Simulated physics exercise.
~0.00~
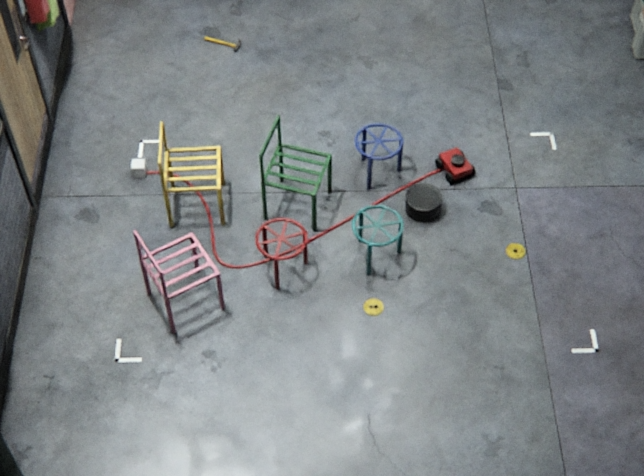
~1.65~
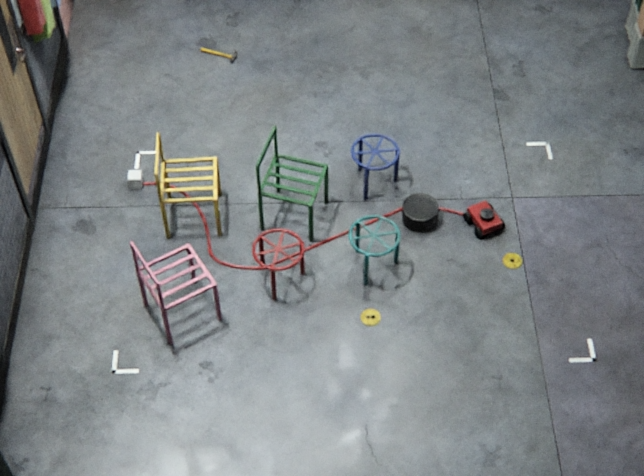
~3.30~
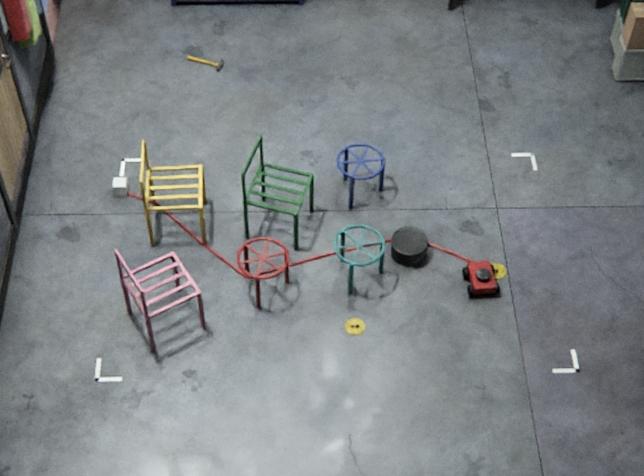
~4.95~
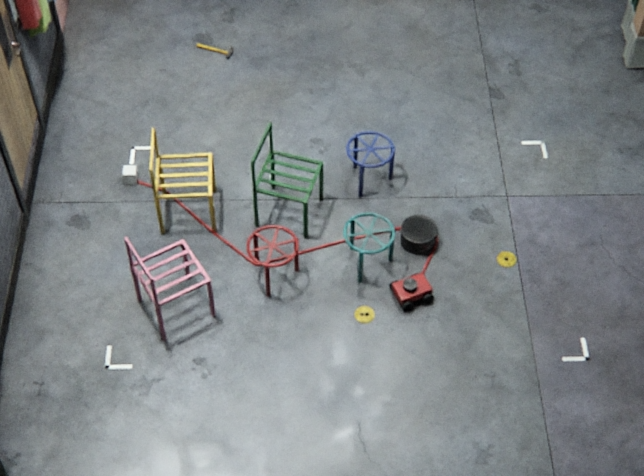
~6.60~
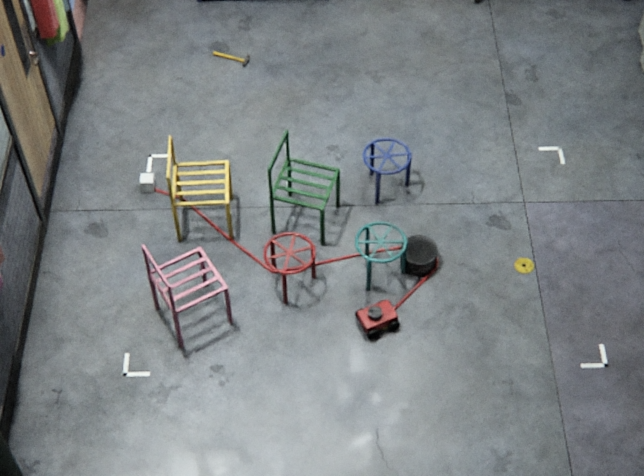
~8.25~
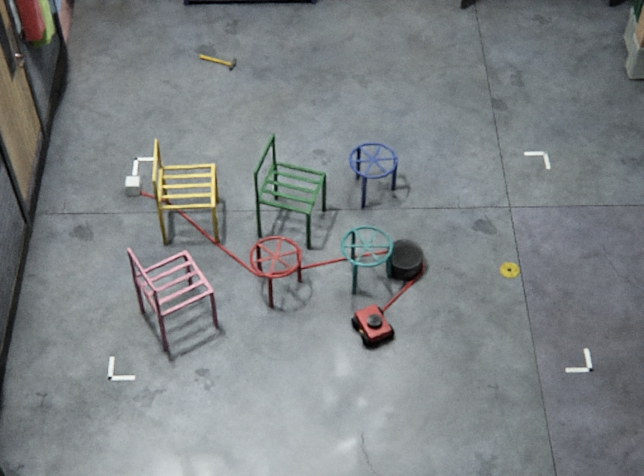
On a grey workshop floor, a small red cart trailing a red lead past chairs and stools rolled right and down to a yellow mark, then left to another, as the lead dragged a black bucket down beside the teal stool, and the cart stopped.
